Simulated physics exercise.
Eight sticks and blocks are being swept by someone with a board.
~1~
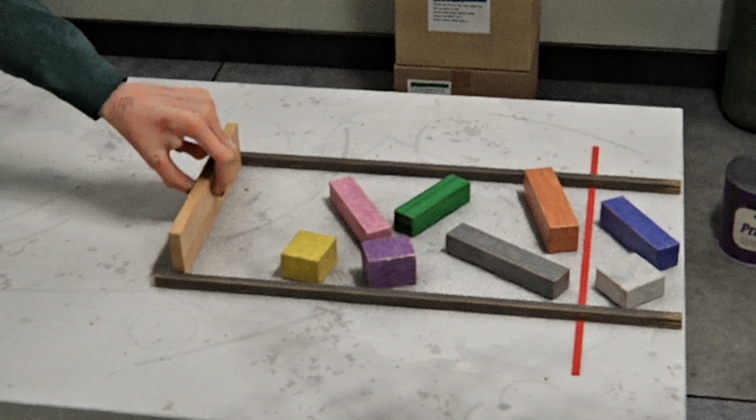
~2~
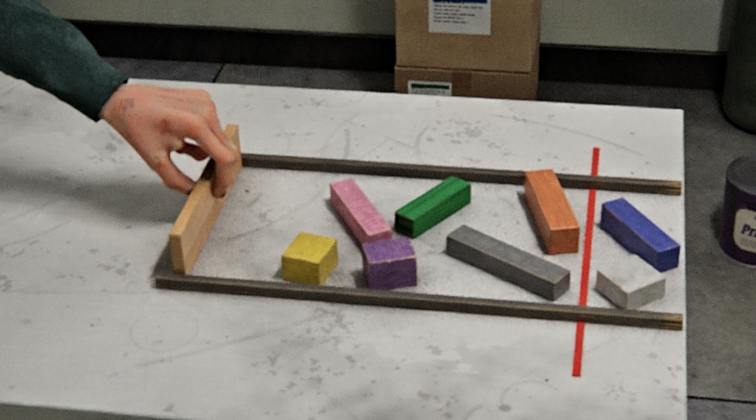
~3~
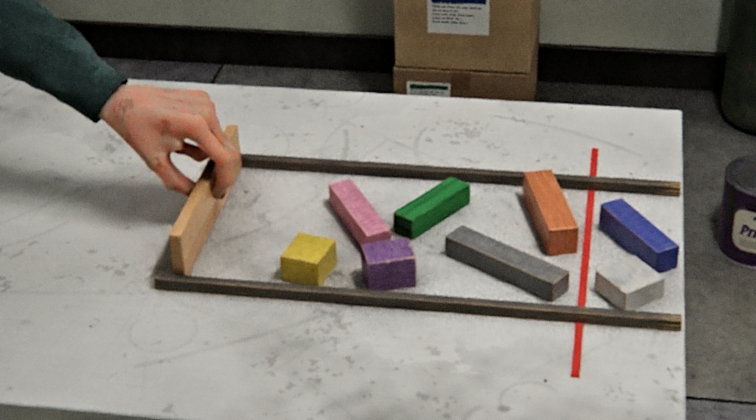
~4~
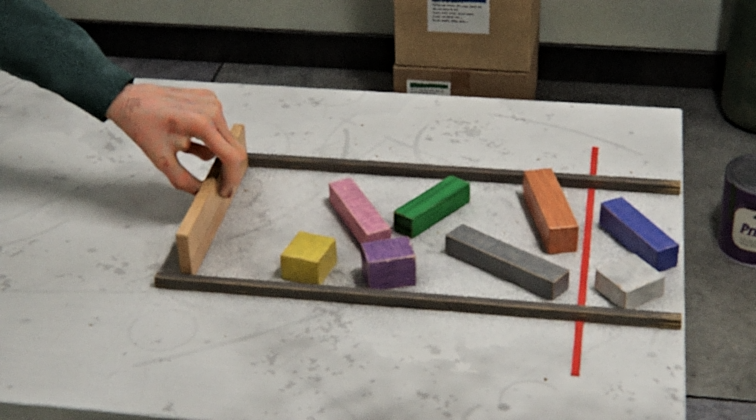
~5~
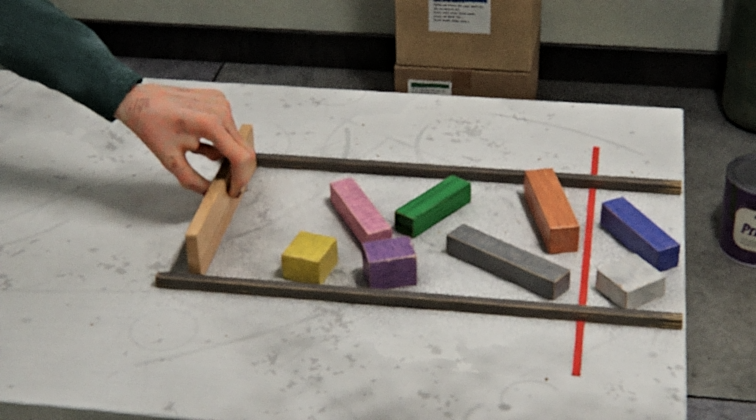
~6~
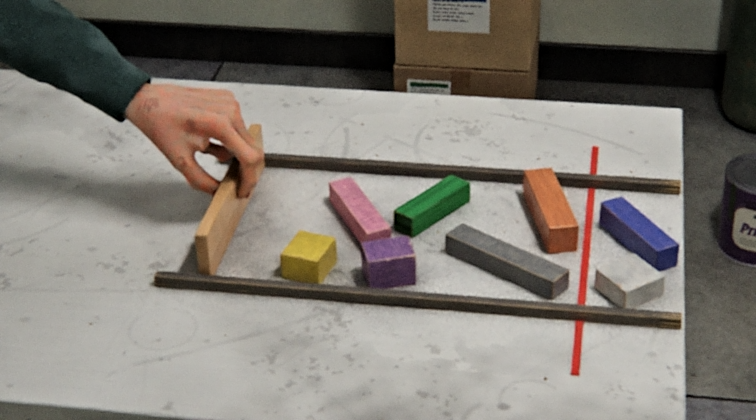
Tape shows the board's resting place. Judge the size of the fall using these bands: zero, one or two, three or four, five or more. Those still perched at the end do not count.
One or two come down.
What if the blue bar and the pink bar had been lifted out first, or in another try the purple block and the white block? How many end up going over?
Result: 1, then 1.
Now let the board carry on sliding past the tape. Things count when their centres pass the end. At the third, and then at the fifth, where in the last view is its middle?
The middle sits near (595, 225) at the first moment and near (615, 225) at the second.
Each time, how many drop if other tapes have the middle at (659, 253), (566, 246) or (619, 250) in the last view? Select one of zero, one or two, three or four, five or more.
Tape by tape, the falls would be more than four, then 1 or 2, then 3 or 4.
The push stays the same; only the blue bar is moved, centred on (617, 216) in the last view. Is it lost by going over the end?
Lab note: Started there, it ends up below.
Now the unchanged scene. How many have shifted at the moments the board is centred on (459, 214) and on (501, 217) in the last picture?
That gives 5 for the first and 7 for the second.
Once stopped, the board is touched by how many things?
Number: 2.
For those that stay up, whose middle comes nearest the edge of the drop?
It would be the grey bar.
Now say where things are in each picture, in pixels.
The first frame shows blue bar (639, 233); white block (630, 281); orange bar (551, 209); board (208, 197); tape (587, 247).
The second frame shows white block (631, 283); purple block (390, 265).
The third frame shows orange bar (550, 211); board (208, 199).
The fourth frame shows blue bar (638, 234); grey bar (506, 261).
The fifth frame shows white block (630, 282); green stick (433, 206).
The sixth frame shows blue bar (638, 233); white block (629, 282); orange bar (550, 210); board (233, 198); tape (586, 247).
Soon after, none off yet; blue bar at rest near (638, 233); white block at rest near (629, 282); orange bar at rest near (550, 210).
After that, none off yet; blue bar at rest near (638, 233); white block at rest near (630, 281); orange bar moving near (556, 209).
In the end, the number that fall off is one or two; gone, white block and blue bar.
